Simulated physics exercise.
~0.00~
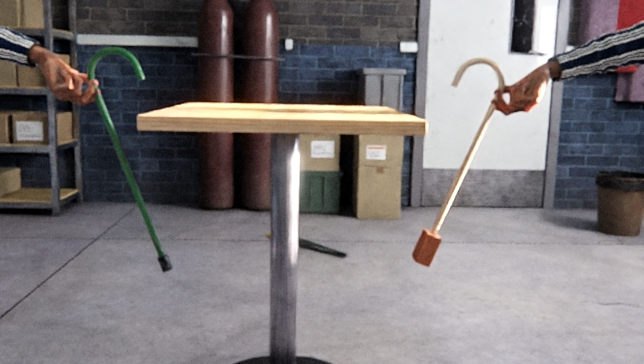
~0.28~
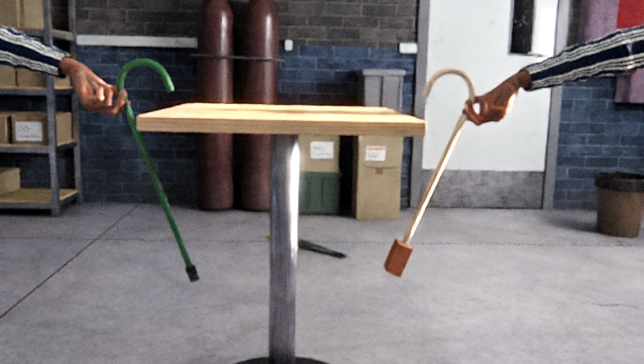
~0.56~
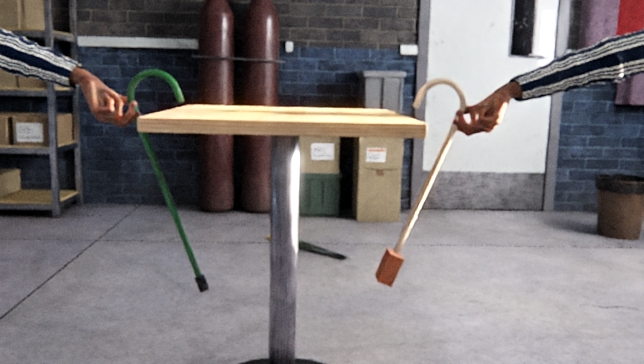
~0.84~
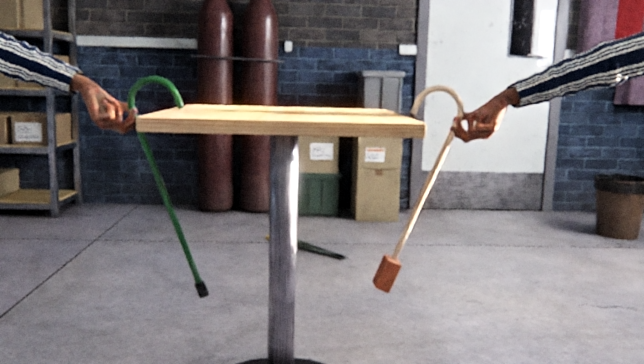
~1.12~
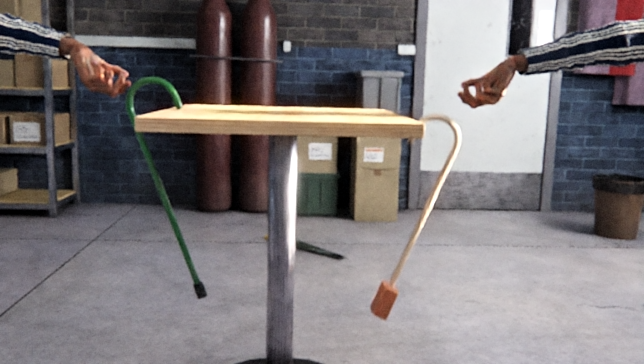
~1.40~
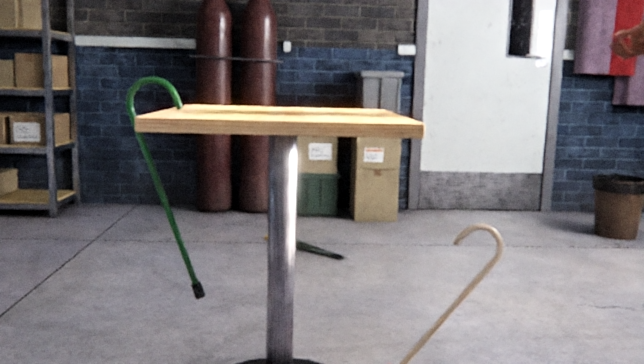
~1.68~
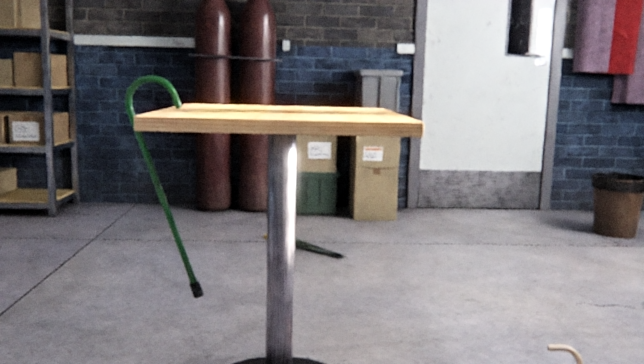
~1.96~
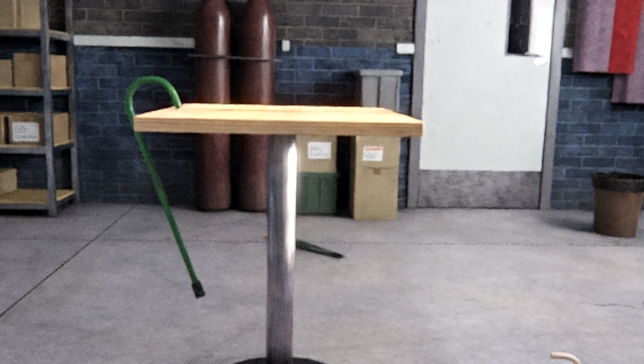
A pale, hook-topped stick with an orange block at its lower end is carried in from the right by a hand, while another hand brings a green cane from the left toward a small wooden table in a workshop-like room, seen from the side by a slightly swaying camera. Both hands lower the hooks onto opposite ends of the tabletop. The hands let go and draw back. The orange-ended stick slips off the right edge, drops and tips over, ending on the floor at the lower right, mostly out of view. The green cane stays hooked on the left edge.
